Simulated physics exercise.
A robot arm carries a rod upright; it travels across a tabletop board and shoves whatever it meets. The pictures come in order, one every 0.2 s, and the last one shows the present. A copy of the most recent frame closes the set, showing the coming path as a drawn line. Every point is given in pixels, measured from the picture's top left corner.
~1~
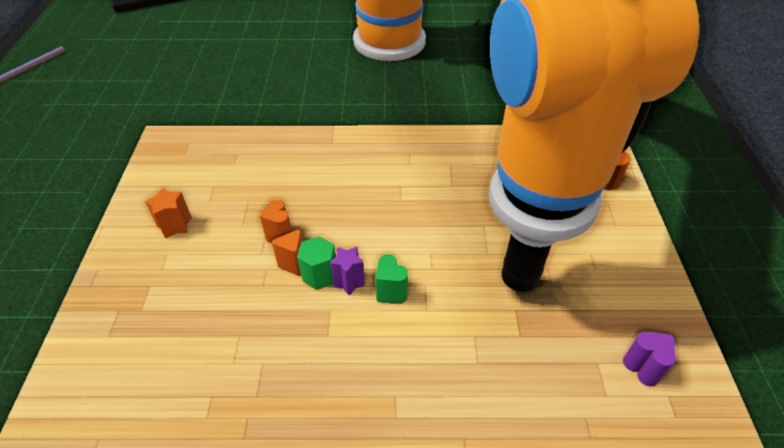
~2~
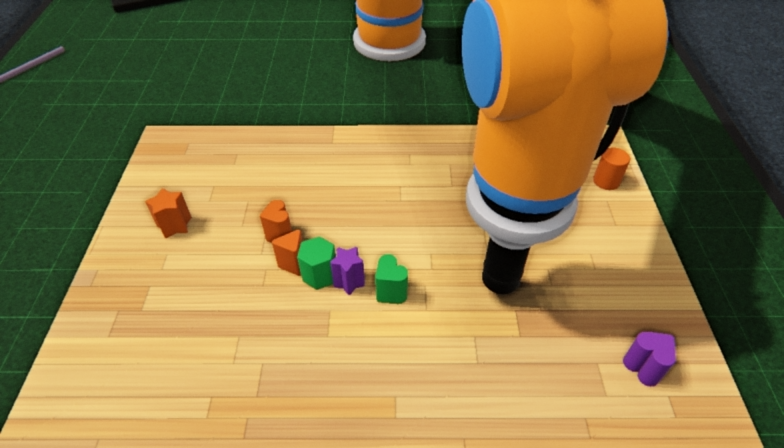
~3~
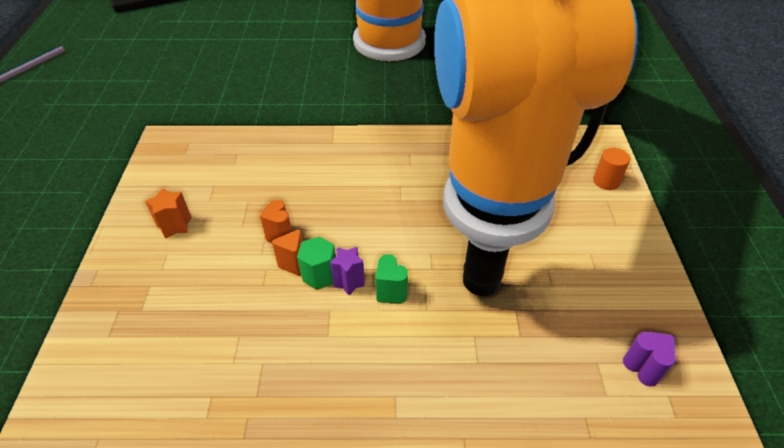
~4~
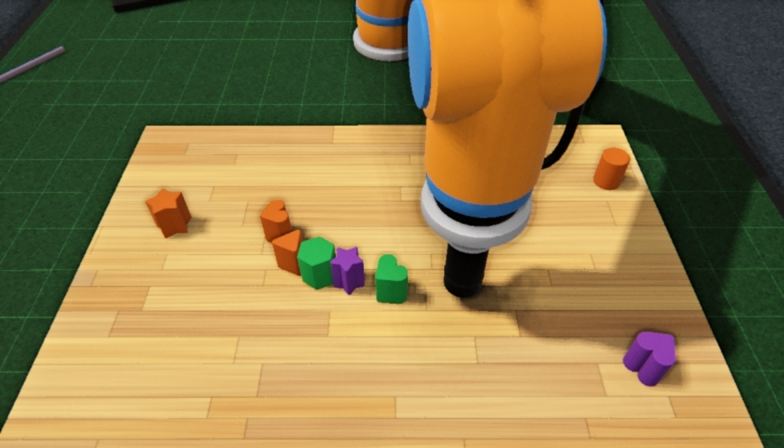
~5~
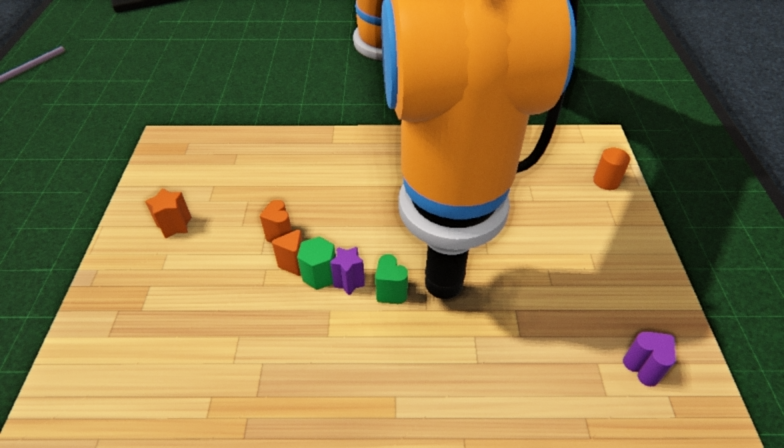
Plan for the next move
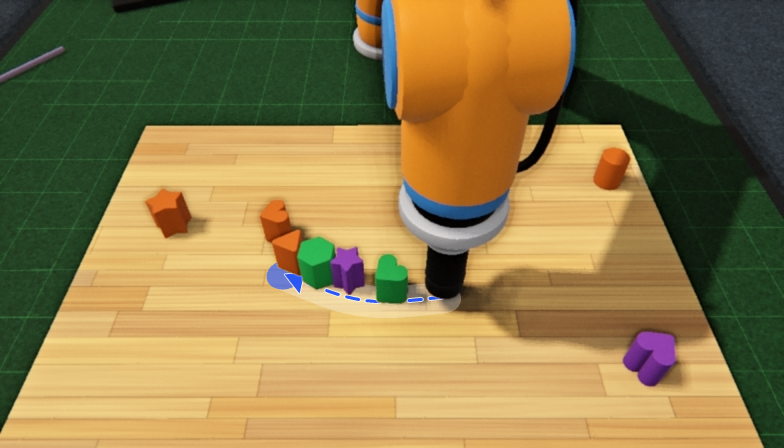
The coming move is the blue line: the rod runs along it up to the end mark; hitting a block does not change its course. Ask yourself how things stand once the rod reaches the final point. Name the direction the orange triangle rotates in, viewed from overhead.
The turn is anti-clockwise.
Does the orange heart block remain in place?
That would be a no.
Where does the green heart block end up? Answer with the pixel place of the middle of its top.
I'd guess (347, 247).
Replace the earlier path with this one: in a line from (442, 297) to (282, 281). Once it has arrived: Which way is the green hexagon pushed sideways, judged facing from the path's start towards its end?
Side: Right.
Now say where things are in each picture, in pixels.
In the first picture, rod's lower end at (520, 278); orange heart block at (275, 211); orange triangle at (289, 240); green hexagon at (316, 250); purple star block at (347, 257); green heart block at (390, 268).
In the second picture, rod at (500, 280); blocks still.
In the third picture, rod at (481, 282); blocks still.
In the fourth picture, rod at (462, 283); blocks still.
In the fifth picture, rod at (444, 285); orange heart block at (275, 211); orange triangle at (289, 240); green hexagon at (316, 250); purple star block at (347, 257); green heart block at (390, 268).
Drawn move, from (442, 297) by way of (387, 302) and (333, 293) to (285, 274).
The first path, step by step. One third of the way, rod at (386, 289); orange triangle at (281, 239); green hexagon at (308, 246), turned 15° anticlockwise; purple star block at (339, 245), turned 20° anticlockwise; green heart block at (362, 259), turned 70° clockwise.
Two thirds of the way, rod at (331, 280); orange triangle at (276, 240), turned 20° clockwise; green hexagon at (304, 244), turned 35° anticlockwise; purple star block at (333, 230), turned 55° anticlockwise; green heart block at (347, 247).
At the end, rod at (282, 261); orange heart block at (271, 200); orange triangle at (252, 226), turned 20° anticlockwise; green hexagon at (280, 222), turned 30° clockwise; purple star block at (333, 230), turned 55° anticlockwise; green heart block at (347, 247), turned 160° clockwise.
